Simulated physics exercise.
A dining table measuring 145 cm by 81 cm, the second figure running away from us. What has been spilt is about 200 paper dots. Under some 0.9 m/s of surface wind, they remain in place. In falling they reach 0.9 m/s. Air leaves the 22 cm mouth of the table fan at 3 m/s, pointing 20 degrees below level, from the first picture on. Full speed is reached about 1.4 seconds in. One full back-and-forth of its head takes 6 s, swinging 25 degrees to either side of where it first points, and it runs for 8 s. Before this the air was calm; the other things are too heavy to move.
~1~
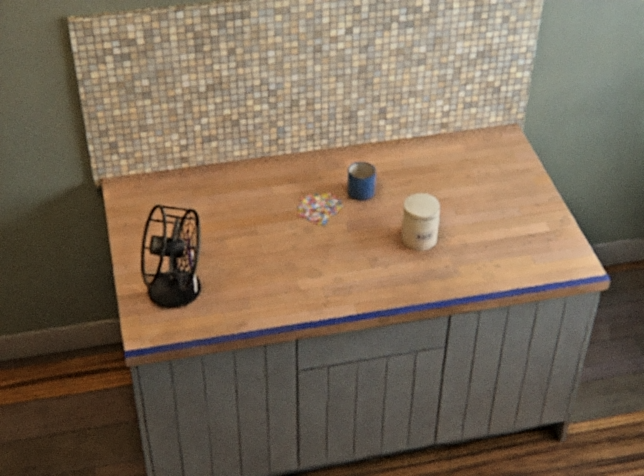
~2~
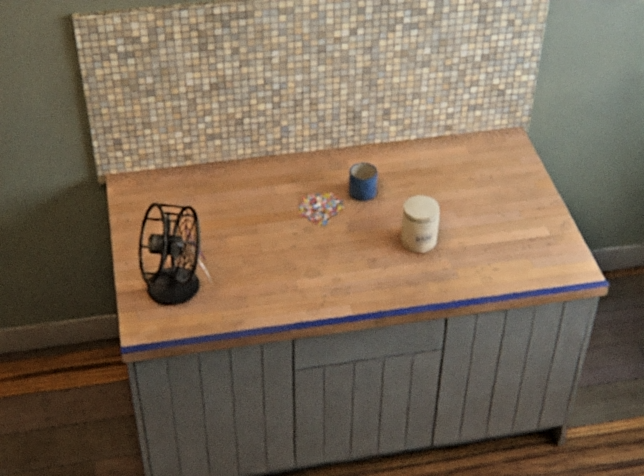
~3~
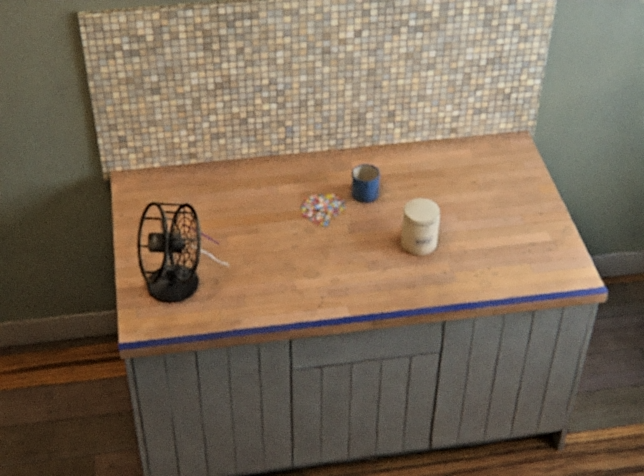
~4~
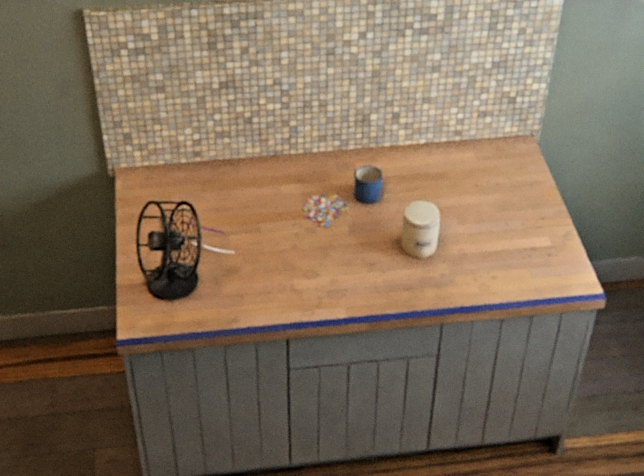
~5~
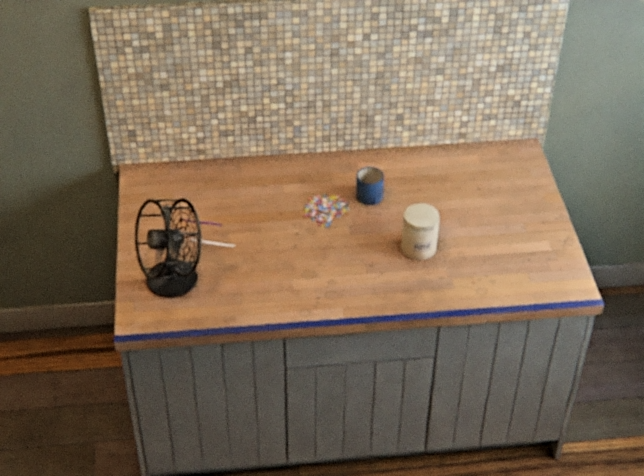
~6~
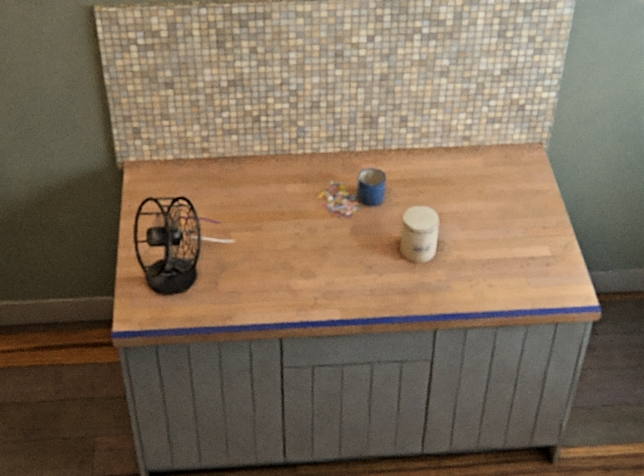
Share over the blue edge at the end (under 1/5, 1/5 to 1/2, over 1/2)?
Under 1/5.
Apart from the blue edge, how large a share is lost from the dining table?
The figure is near 100 %.
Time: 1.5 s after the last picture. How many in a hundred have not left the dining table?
Around 2 %.
Then, 0.5 s after the last picture the count stands so, 0 % are over the blue edge; the middle of those left on the top is near (478, 146).
Then, 1.5 s after the last picture the count stands so, 0 % are over the blue edge.
Then, 3.3 s after the last picture the count stands so, 0 % are over the blue edge.
Then, 6.9 s after the last picture, at the end, 0 % are over the blue edge.
